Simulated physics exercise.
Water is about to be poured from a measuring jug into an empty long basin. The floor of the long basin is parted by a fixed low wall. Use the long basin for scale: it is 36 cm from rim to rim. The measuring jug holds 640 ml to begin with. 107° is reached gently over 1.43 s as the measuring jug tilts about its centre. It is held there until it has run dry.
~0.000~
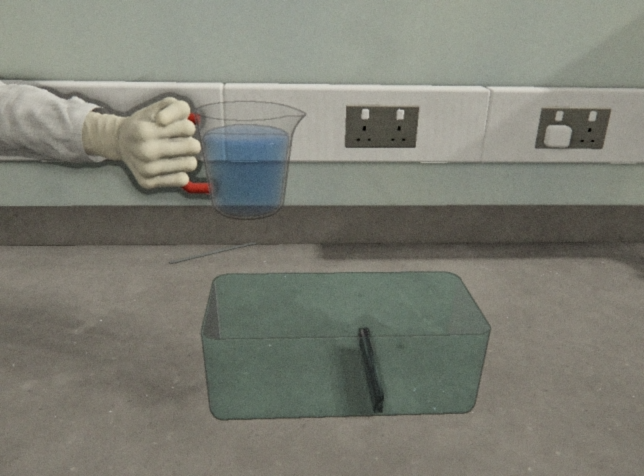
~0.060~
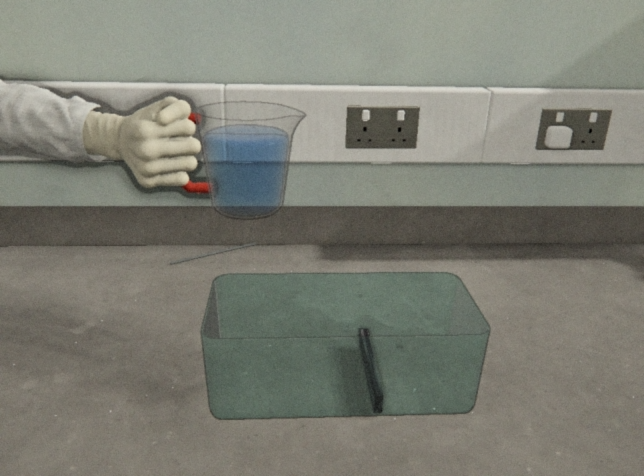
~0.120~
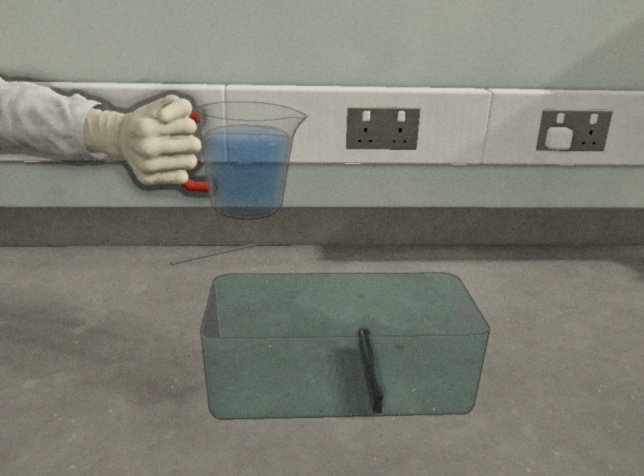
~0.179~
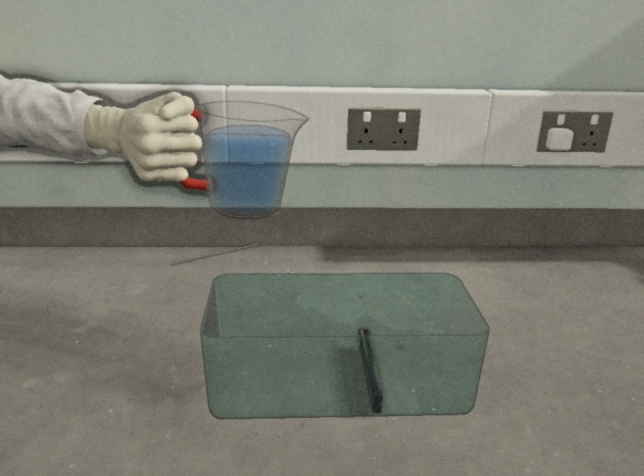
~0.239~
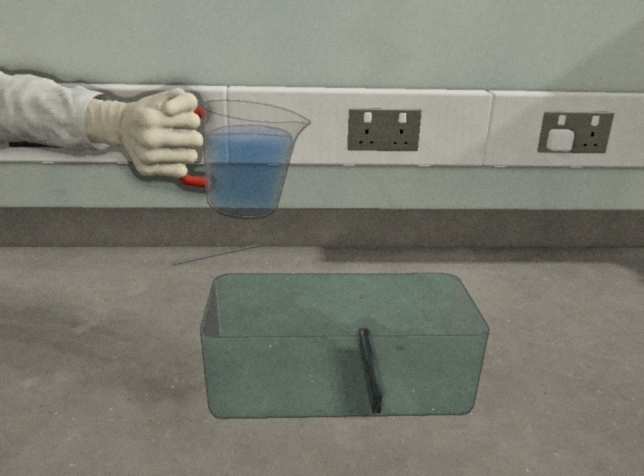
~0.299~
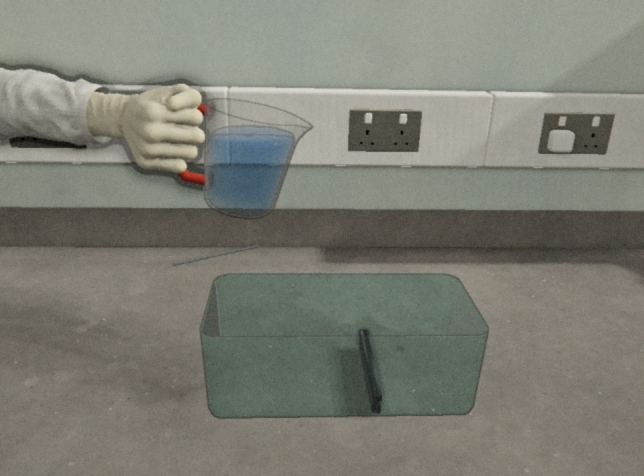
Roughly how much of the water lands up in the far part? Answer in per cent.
Around 46 %.
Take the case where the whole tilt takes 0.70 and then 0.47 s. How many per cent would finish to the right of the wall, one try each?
Near 20 in a hundred on the first go and near 20 in a hundred on the second.
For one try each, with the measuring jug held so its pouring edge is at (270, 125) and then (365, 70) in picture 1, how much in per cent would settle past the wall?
The first try gives around 10 percent, the second around 70 percent.
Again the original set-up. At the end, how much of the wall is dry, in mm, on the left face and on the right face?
It's around 20 mm on the left side and around 16 mm on the right side.
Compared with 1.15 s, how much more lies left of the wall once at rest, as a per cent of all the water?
About 34 percent.
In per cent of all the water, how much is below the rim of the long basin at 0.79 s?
About 2%.
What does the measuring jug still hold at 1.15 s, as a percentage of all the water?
Some 22 per cent.
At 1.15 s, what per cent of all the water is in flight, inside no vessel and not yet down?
Something like 26 per cent of the total.
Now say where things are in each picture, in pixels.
The first picture shows tilt 0°; pouring edge (306, 113); surface from (203, 132) to (290, 133); the long basin's rim runs from (208, 305) to (473, 301); the wall's top is at (371, 360).
The second picture shows tilt 0°; pouring edge (306, 113); surface from (203, 132) to (290, 133).
The third picture shows tilt 2°; pouring edge (307, 115); surface from (205, 132) to (291, 134).
The fourth picture shows tilt 4°; pouring edge (309, 118); surface from (206, 133) to (292, 134).
The fifth picture shows tilt 7°; pouring edge (311, 121); surface from (207, 132) to (294, 135).
The sixth picture shows tilt 11°; pouring edge (313, 126); surface from (209, 133) to (297, 135).
Then, 0.79 s in, the tilt is 62° and 83 per cent is still to pour, 2 is left of the wall and 0 right of it.
Then, 1.15 s in, the tilt is 97° and 23 per cent is still to pour, 18 is left of the wall and 34 right of it.
Then, 1.52 s in, the tilt is 107° and 0 per cent is still to pour, 52 is left of the wall and 45 right of it.
Then, 1.93 s in, the tilt is 107° and 0 per cent is still to pour, 52 is left of the wall and 46 right of it.
Finally, 52 per cent lies left of the wall, 46 right of it and 2 outside.
